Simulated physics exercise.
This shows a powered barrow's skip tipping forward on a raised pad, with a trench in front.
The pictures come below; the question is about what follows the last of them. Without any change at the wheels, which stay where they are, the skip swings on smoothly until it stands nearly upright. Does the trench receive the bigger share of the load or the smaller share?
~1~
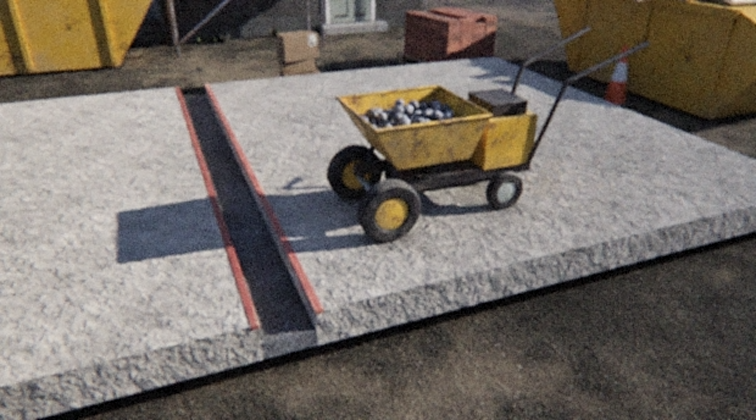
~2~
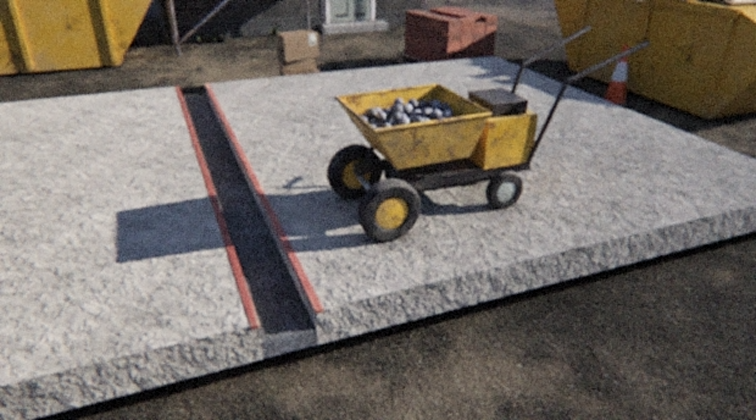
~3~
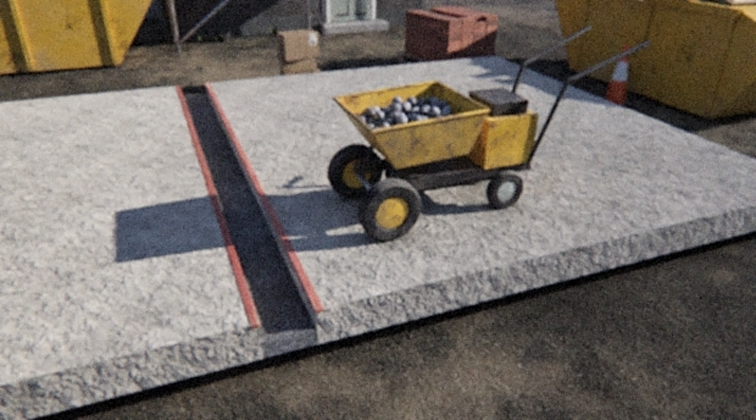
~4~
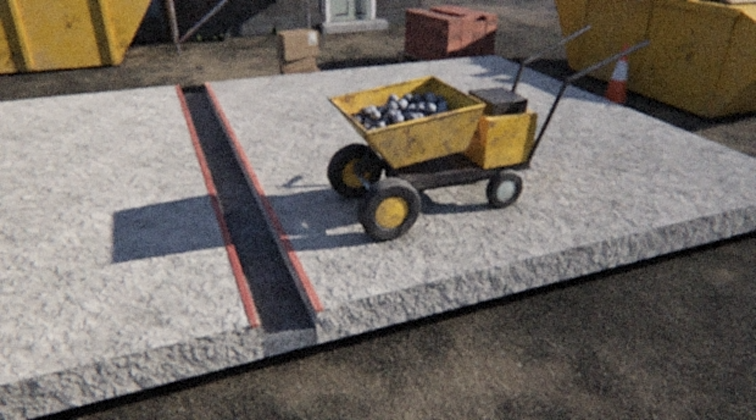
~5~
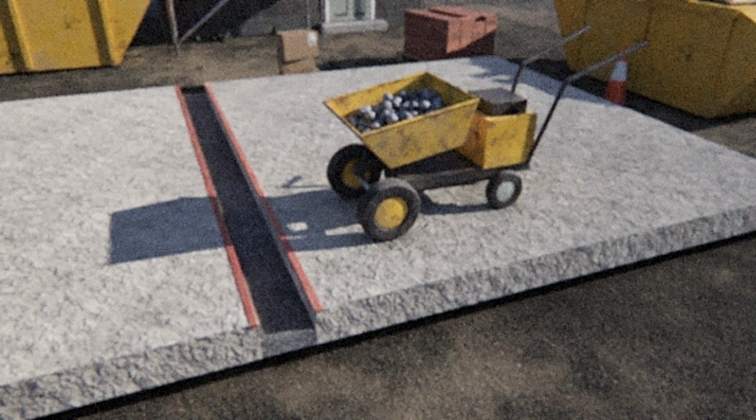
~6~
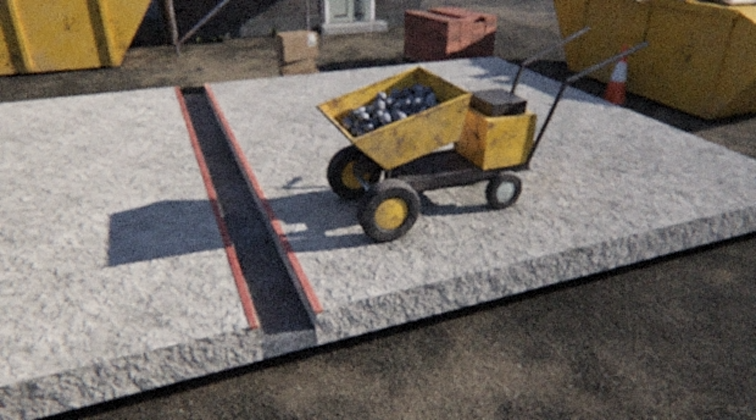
The trench receives the bigger share.
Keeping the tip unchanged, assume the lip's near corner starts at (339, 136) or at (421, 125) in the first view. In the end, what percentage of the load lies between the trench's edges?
About 60 per cent, then about 30 per cent.
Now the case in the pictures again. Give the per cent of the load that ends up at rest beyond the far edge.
It works out to close to 5 per cent.
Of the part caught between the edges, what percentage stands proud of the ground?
I'd put it near 30 in a hundred.
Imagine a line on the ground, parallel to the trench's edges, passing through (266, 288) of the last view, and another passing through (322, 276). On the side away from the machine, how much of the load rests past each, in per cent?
Roughly 30 per cent, and 100 per cent.
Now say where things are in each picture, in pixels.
The first picture shows lip of the skip at (375, 131), level; top of the load at (412, 122), round cobbles; first edge of the trench at (304, 280); far edge at (244, 293), the trench under half as wide as the skip, and shallow for its width.
The second picture shows lip of the skip at (374, 131), level; top of the load at (416, 116).
The third picture shows lip of the skip at (372, 132), tipped barely; top of the load at (414, 114).
The fourth picture shows lip of the skip at (366, 133), tipped a little; top of the load at (410, 112).
The fifth picture shows lip of the skip at (360, 137), tipped a little; top of the load at (416, 111).
The sixth picture shows lip of the skip at (352, 142), tipped a little; top of the load at (409, 109); first edge of the trench at (304, 279); far edge at (243, 293).
Soon, skip tipped steeply; all in the skip.
A while on, skip tipped right over; most in the skip; a stray few short of the trench; a small part in or heaped over the trench; a stray few falling.
Towards the end, skip tipped right over; about a quarter in the skip; a small part short of the trench; about two thirds in or heaped over the trench; a small part beyond it.
Finally, skip tipped right over; a small part short of the trench; most in or heaped over the trench; a small part beyond it.
